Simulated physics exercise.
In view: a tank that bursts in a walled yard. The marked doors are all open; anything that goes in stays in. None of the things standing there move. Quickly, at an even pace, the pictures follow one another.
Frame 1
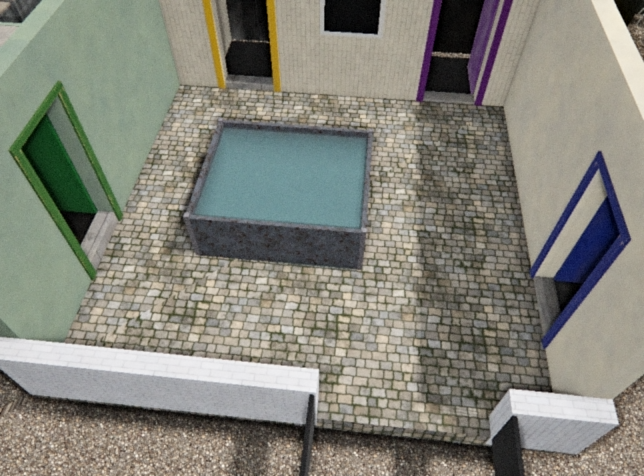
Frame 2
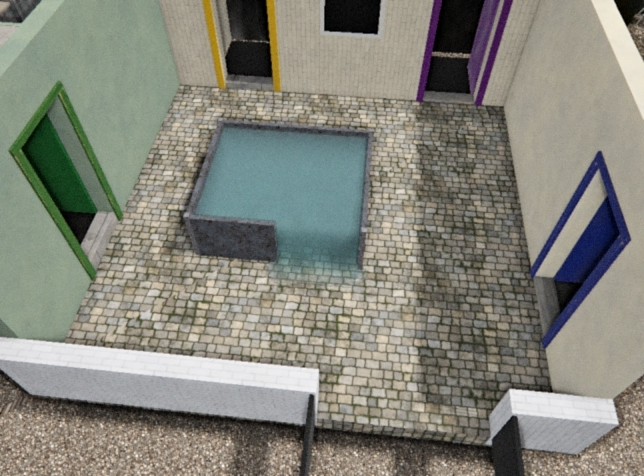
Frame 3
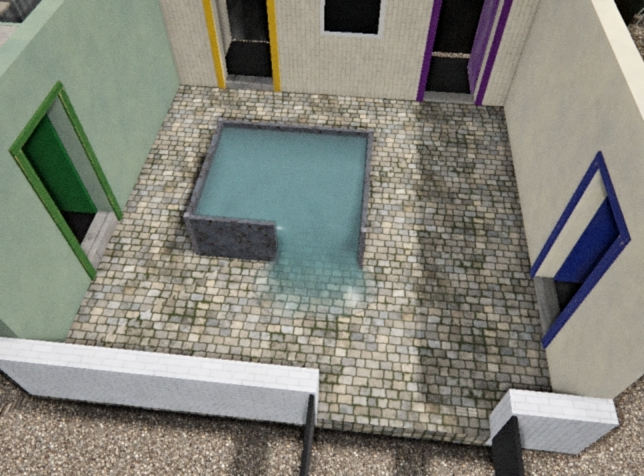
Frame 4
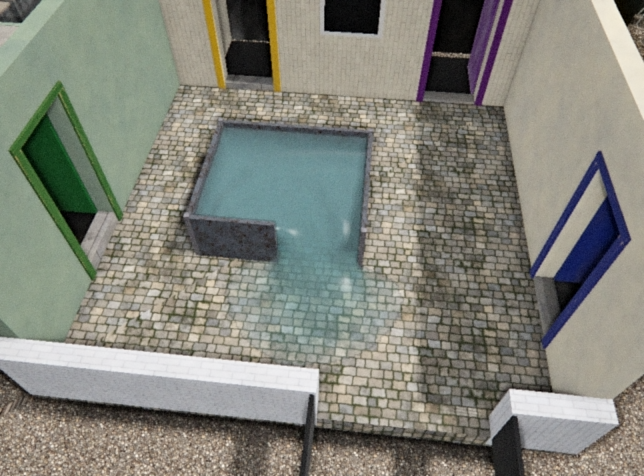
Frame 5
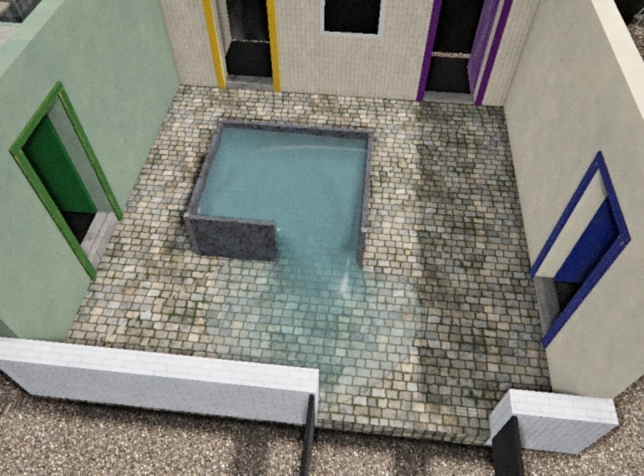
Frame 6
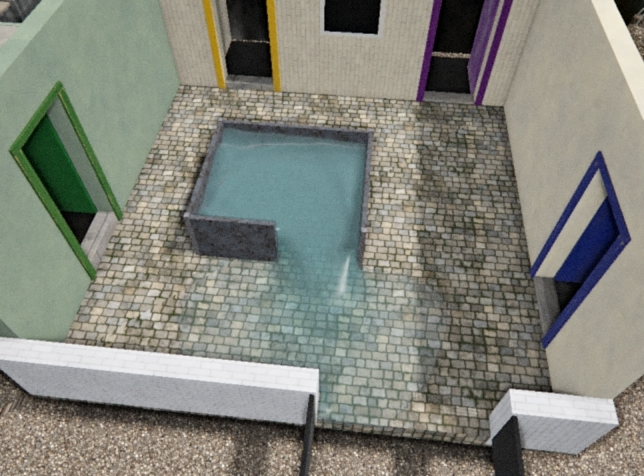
Water poured from a square stone tank when part of its front wall gave way, spreading across the cobbled yard between the green and blue doors and reaching the gap in the low white wall.
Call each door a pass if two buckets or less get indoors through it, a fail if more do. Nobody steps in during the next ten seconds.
Yellow door: Pass, purple door: Pass, blue door: Pass, green door: Pass.
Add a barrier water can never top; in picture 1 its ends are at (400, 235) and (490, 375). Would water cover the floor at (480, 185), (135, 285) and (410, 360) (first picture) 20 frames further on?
Results in order: Bone-dry / swamped / swamped.
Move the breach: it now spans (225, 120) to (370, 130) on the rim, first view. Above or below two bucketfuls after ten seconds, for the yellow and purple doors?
Looks like the yellow door tops the limit but the purple door tops the limit.
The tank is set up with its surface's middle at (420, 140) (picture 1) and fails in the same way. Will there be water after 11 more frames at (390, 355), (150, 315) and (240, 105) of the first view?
One after the other: Under water, free of water, not flooded.
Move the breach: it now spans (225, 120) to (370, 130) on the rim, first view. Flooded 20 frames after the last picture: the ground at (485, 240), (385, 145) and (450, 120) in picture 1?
So: Wetted, then wetted, then wetted.
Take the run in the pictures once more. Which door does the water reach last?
That is the one in purple.
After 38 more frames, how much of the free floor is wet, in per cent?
My guess is around 65 in a hundred.
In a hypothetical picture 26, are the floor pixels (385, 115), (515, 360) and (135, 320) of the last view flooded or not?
First spared, then swamped, then swamped.
A moment on, water covers 20 % of the floor; the yellow door not reached, the purple door not reached, the blue door not reached, the green door not reached.
Next, water covers 30 % of the floor; the yellow door not reached, the purple door not reached, the blue door not reached, the green door not reached.
Then, water covers 45 % of the floor; the yellow door not reached, the purple door not reached, the blue door wet at the sill, nothing in, the green door wet at the sill, nothing in.
Later, water covers 65 % of the floor; the yellow door wet at the sill, nothing in, the purple door not reached, the blue door wet at the sill, nothing in, the green door wet at the sill, nothing in.
In the end, water covers 95 % of the floor; the yellow door wet at the sill, nothing in, the purple door wet at the sill, nothing in, the blue door wet at the sill, nothing in, the green door wet at the sill, nothing in.
